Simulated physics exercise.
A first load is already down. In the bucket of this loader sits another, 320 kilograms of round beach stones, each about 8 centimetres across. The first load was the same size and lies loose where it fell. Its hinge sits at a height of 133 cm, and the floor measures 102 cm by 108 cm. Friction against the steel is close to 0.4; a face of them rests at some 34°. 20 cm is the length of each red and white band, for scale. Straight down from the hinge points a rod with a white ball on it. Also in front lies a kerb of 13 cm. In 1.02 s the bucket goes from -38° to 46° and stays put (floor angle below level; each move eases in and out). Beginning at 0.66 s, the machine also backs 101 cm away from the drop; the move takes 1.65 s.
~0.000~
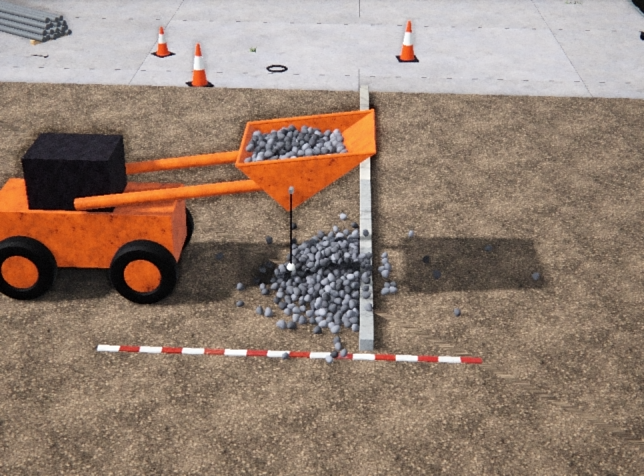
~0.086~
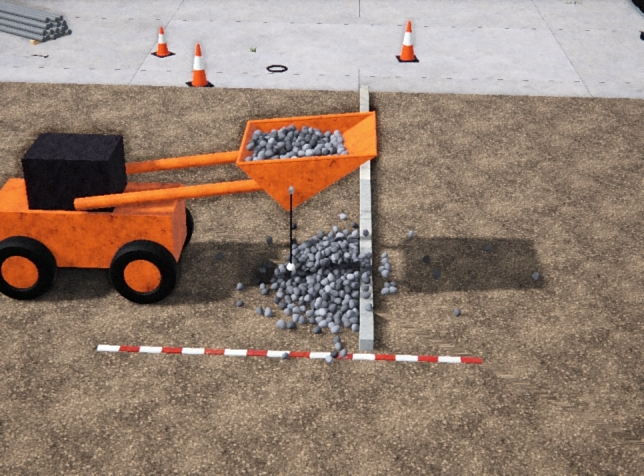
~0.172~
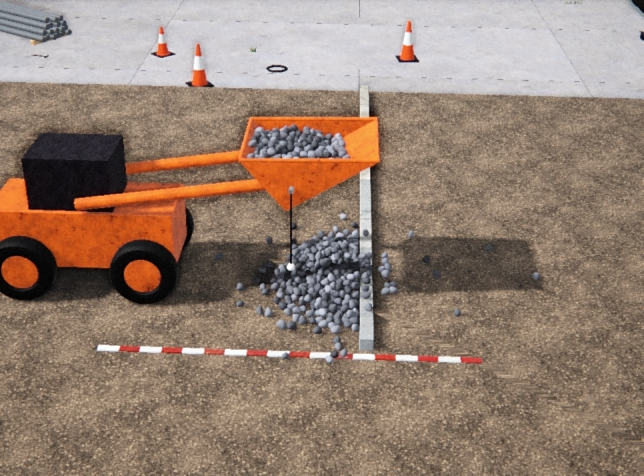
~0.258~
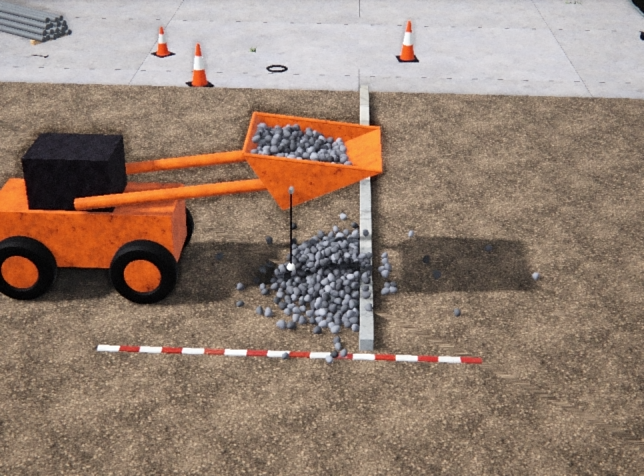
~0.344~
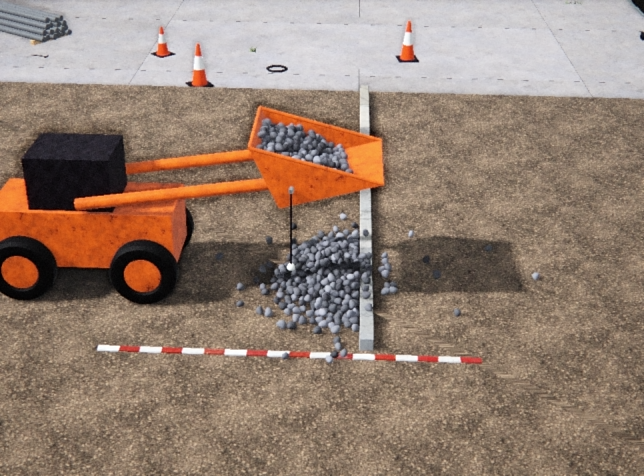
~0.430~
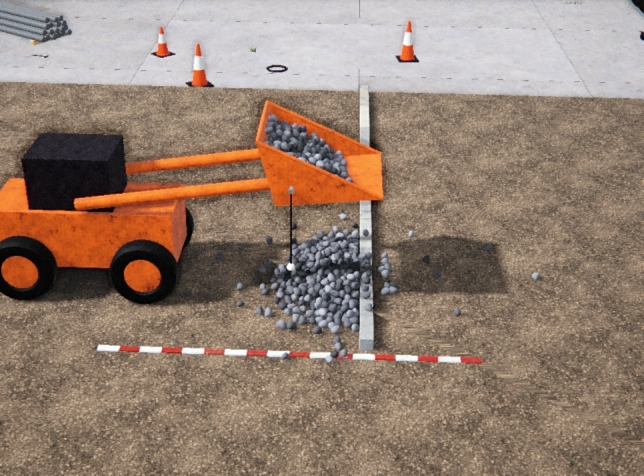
In this clip, an orange loader holds a bucket of grey stones above a loose pile lying against a pale kerb. The bucket gradually tilts forward, its right edge lowering and its back rising, while the stones shift inside.
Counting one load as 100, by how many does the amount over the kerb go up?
By about 39 out of 100.
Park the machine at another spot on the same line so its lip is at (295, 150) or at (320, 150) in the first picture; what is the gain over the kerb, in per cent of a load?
I'd say close to 0 per cent for one and close to 0 per cent for the other, in that order.
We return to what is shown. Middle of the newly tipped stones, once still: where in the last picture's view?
(354, 275).
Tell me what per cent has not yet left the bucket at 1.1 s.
About 40 percent.
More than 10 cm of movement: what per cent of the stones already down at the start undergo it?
Some 15 percent, give or take.
After 0.8 s the floor is at 32°; in per cent of one load, 100 in the bucket, 97 on this side of the kerb, 3 over the kerb; the foremost stones are at (443, 271).
After 1.1 s the floor is at 46°; in per cent of one load, 42 in the bucket, 153 on this side of the kerb, 5 over the kerb; the foremost stones are at (444, 270).
After 2.8 s the floor is at 46°; in per cent of one load, 0 in the bucket, 157 on this side of the kerb, 43 over the kerb; the foremost stones are at (527, 261).
After 5.4 s the floor is at 46°; in per cent of one load, 0 in the bucket, 157 on this side of the kerb, 43 over the kerb; the foremost stones are at (527, 261). Net gain over the kerb, 39.
